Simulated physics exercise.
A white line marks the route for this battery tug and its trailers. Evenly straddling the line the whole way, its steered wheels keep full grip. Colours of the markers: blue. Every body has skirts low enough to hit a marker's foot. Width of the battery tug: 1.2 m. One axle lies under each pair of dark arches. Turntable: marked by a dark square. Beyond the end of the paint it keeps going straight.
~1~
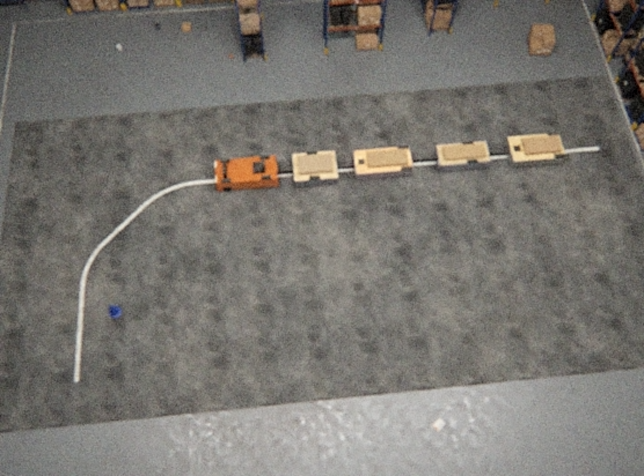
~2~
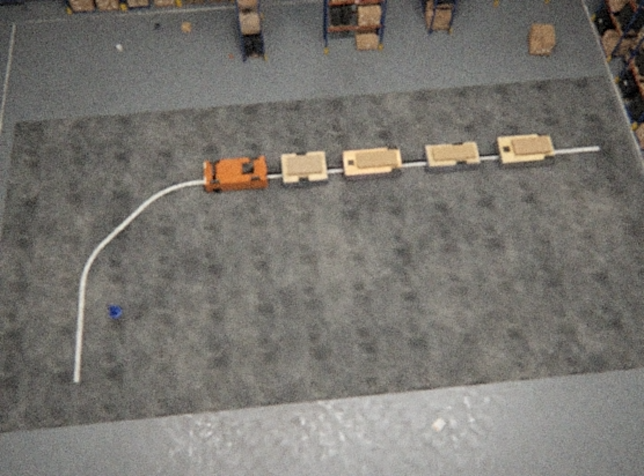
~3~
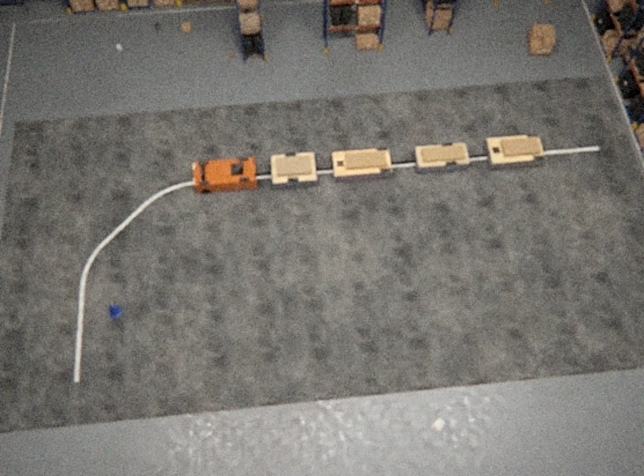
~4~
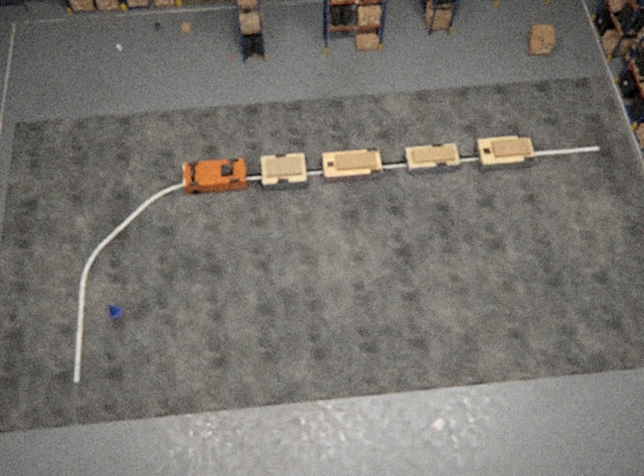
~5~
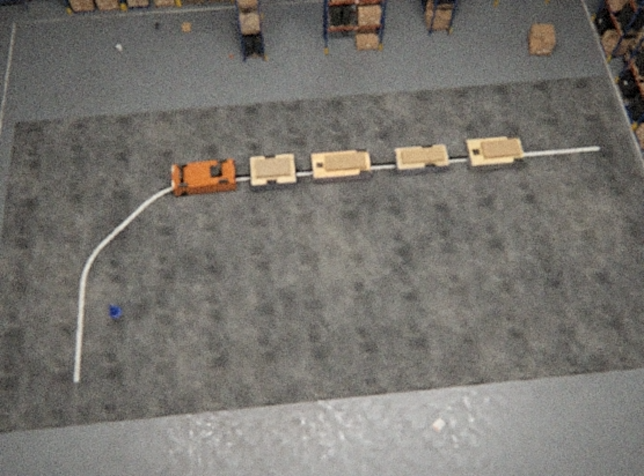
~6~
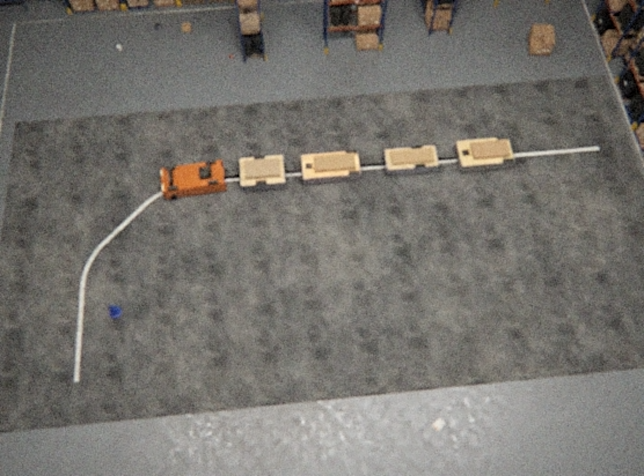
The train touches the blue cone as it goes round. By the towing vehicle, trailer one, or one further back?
The culprit is a more distant trailer.
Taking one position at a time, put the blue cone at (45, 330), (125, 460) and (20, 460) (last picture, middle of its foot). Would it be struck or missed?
Try 1 untouched, try 2 untouched, try 3 untouched.
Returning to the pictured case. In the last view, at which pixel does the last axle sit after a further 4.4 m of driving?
Near (414, 157).
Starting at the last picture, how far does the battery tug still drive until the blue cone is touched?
After roughly 14.5 metres.
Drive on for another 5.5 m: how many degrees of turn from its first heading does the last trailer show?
Compared with the start, the last trailer heads some 0° away.
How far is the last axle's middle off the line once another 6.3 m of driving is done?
Roughly 5 centimetres from the line.
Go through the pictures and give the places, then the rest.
In the first frame, nose (219, 172); last axle (557, 145); still straight; blue (114, 311); 4 trailers.
In the second frame, nose (208, 173); last axle (546, 146); still straight.
In the third frame, nose (197, 174); last axle (536, 147); still straight.
In the fourth frame, nose (187, 174); last axle (526, 147); still straight.
In the fifth frame, nose (176, 176); last axle (516, 148); turned 1°.
In the sixth frame, nose (165, 180); last axle (505, 149); turned 4°; blue (114, 311).
6.5 m further on, the last axle is at (371, 160) of the last picture, on the line.
13.0 m further on, the last axle is at (241, 177) of the last picture, 25 cm off the line.
14.6 m further on, the last axle is at (211, 187) of the last picture, 65 cm off the line; the second trailer has hit blue.
26.1 m further on, the last axle is at (77, 410) of the last picture, 30 cm off the line; 1 of 1 struck in all.
